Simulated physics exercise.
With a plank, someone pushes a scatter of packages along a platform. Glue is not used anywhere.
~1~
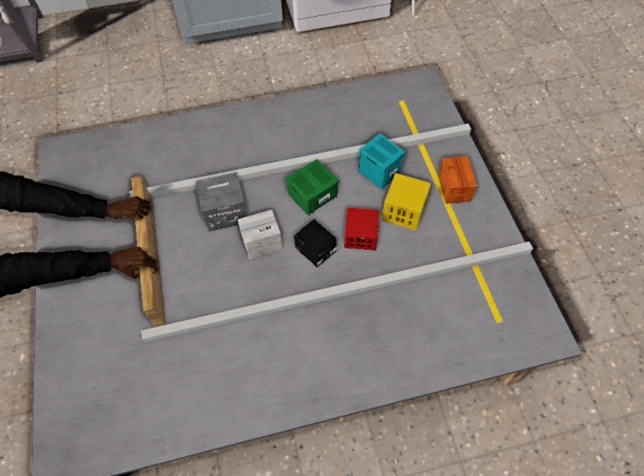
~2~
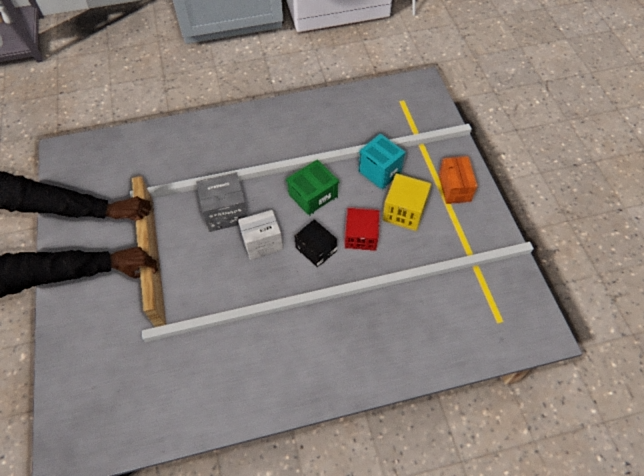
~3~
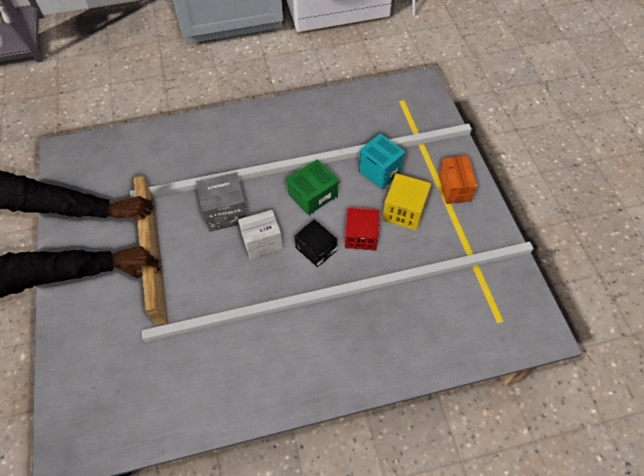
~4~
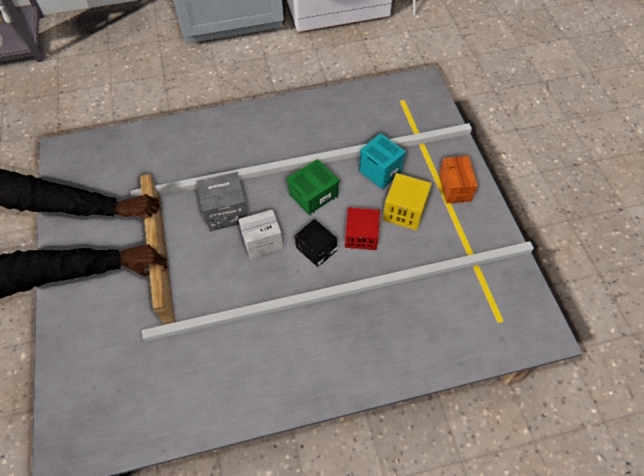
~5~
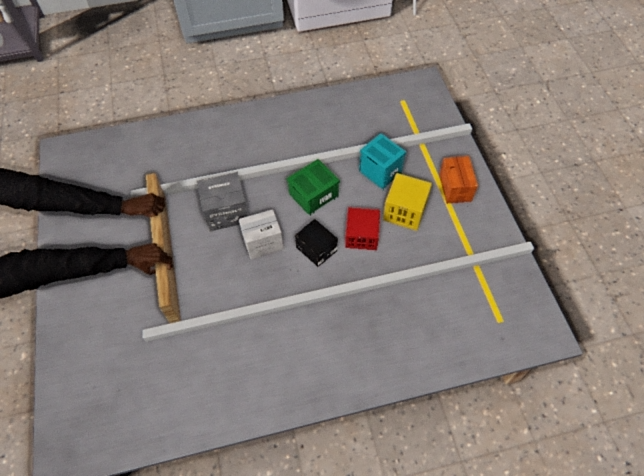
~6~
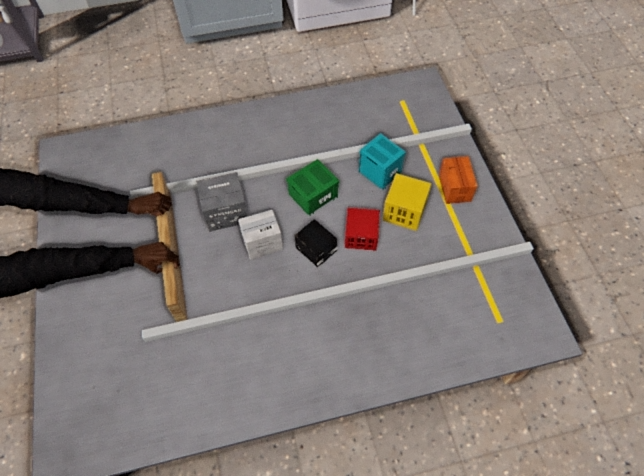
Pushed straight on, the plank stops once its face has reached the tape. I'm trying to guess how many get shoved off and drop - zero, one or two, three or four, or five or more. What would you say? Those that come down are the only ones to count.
Three, maybe four go over.
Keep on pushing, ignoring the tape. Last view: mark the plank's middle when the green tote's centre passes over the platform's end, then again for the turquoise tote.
Around (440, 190) first and around (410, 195) second.
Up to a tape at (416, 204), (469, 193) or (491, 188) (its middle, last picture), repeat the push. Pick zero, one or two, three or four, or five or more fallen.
In the order of the places given: 1 or 2; five or over; at least five.
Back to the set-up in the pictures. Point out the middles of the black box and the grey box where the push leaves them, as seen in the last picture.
The black box at (482, 232), the grey box at (454, 156).
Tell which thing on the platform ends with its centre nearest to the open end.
Foremost, the red crate.
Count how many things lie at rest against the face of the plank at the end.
It's touching 3 at the end.
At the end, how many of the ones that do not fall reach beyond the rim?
It comes to 1.
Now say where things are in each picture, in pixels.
The first picture shows orange box (457, 180); yellow crate (406, 202); turquoise tote (381, 163); plank (148, 250); tape (445, 198).
The second picture shows yellow crate (406, 202); white parcel (261, 235).
The third picture shows turquoise tote (381, 163); grey box (223, 202).
The fourth picture shows orange box (457, 180); red crate (362, 229).
The fifth picture shows yellow crate (407, 202); green tote (313, 188).
The sixth picture shows orange box (457, 180); yellow crate (406, 202); turquoise tote (381, 163); plank (169, 245); tape (445, 198).
Soon after, none off yet; orange box at rest near (457, 180); yellow crate at rest near (406, 202); turquoise tote at rest near (381, 163).
Then, none off yet; orange box moved a little near (462, 178); yellow crate moved about its own width near (439, 197); turquoise tote moved well along near (432, 148).
At rest, the number that fall off is three or four; fallen, green tote, turquoise tote, yellow crate and orange box.
